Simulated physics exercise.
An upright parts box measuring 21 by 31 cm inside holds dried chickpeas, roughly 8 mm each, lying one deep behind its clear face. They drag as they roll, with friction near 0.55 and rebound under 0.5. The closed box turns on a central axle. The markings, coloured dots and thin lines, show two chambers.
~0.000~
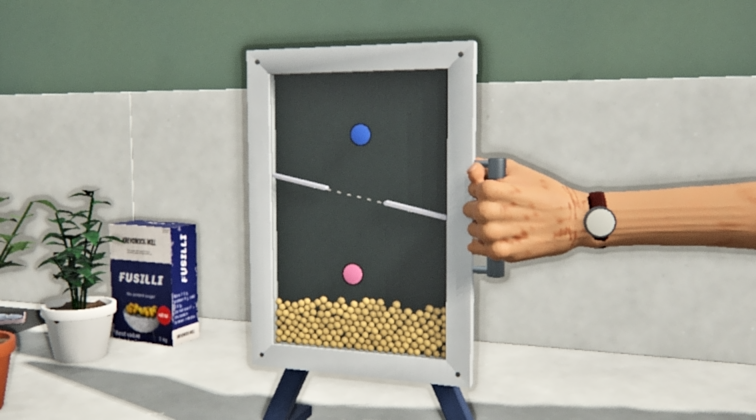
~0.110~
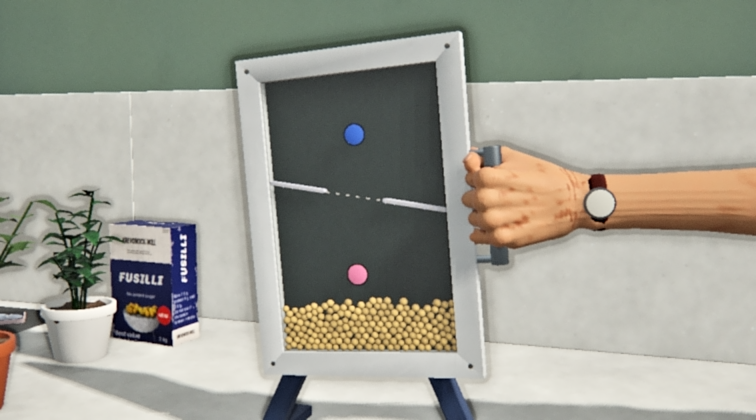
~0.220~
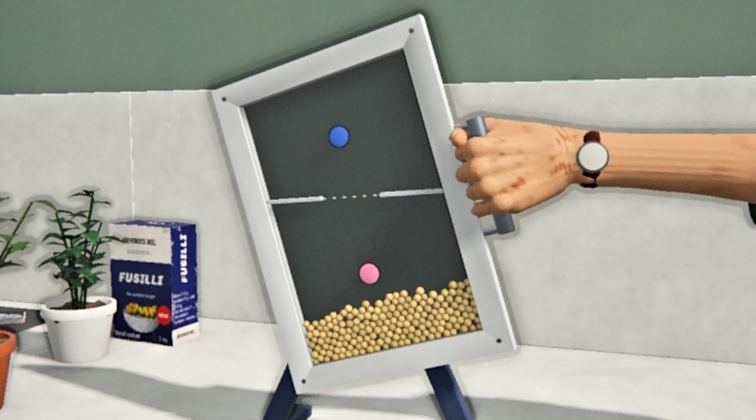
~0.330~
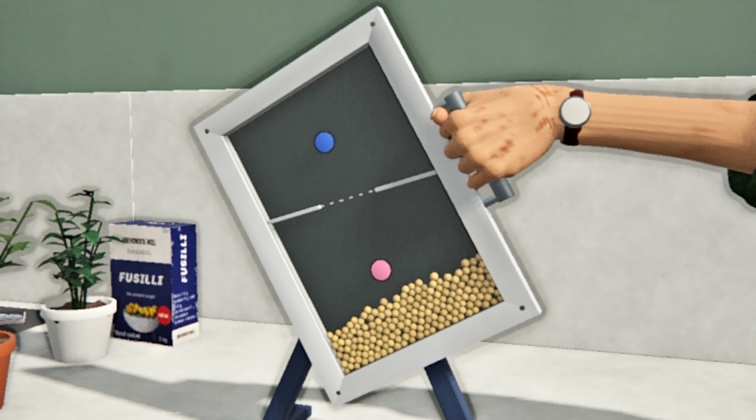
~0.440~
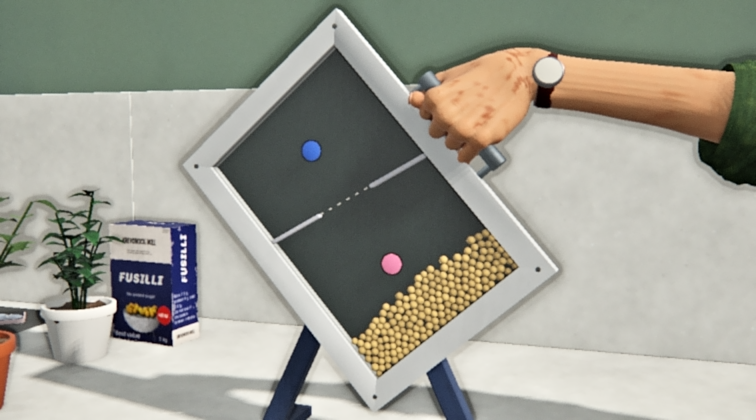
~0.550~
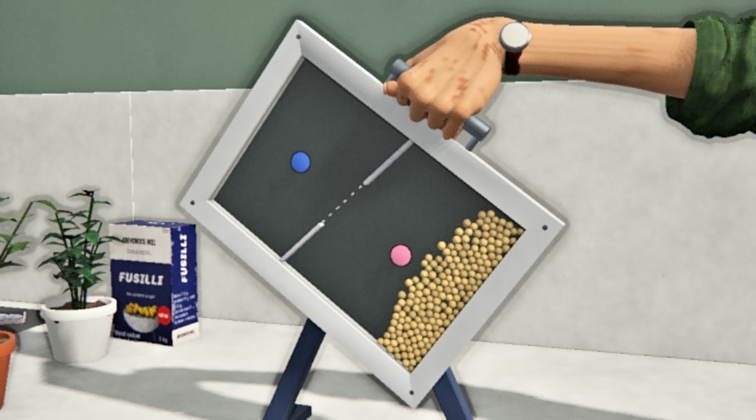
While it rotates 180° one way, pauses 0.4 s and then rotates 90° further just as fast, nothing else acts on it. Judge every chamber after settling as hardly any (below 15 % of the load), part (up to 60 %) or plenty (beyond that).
Judged at rest: Pink chamber hardly any; blue chamber plenty.
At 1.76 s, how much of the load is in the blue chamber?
It comes to roughly 35 %.
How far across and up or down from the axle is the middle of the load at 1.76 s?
Roughly 4 centimetres to the right and 2 centimetres below.
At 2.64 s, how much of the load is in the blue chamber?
That part holds about 75 percent of it.
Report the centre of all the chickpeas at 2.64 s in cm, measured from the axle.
About 7 cm right and 8 cm below.
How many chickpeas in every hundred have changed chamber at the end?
I'd guess roughly 90 percent, give or take.
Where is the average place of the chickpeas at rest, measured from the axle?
About 8 cm right and 7 cm below.
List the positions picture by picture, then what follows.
The first picture shows level; about 180 chickpeas; load centre (359, 327); top chickpea (372, 302); pink (353, 274), blue (361, 135).
The second picture shows turned 5° anticlockwise; load centre (368, 327); top chickpea (452, 304).
The third picture shows turned 17° anticlockwise; load centre (390, 324); top chickpea (468, 283); wall ends (267, 202) to (321, 199), (382, 195) to (448, 190).
The fourth picture shows turned 29° anticlockwise; load centre (412, 316); top chickpea (479, 257).
The fifth picture shows turned 41° anticlockwise; load centre (431, 304); top chickpea (486, 233).
The sixth picture shows turned 53° anticlockwise; load centre (444, 290); top chickpea (491, 214); pink (401, 255), blue (301, 162).
After 1.76 s, it stands 180° anticlockwise; the chickpeas' middle is 4 cm right of and 2 cm below the centre; pink 65 %, blue 35 %.
After 2.64 s, it has come round 225° anticlockwise; the chickpeas' middle is 7 cm right of and 8 cm below the centre; pink 25 %, blue 75 %.
After 3.11 s, it has come round 270° anticlockwise; the chickpeas' middle is 10 cm right of and 5 cm below the centre; pink 10 %, blue 90 %.
All still by 4.0 s, it has come round 270° anticlockwise; pink 10 %, blue 90 %.
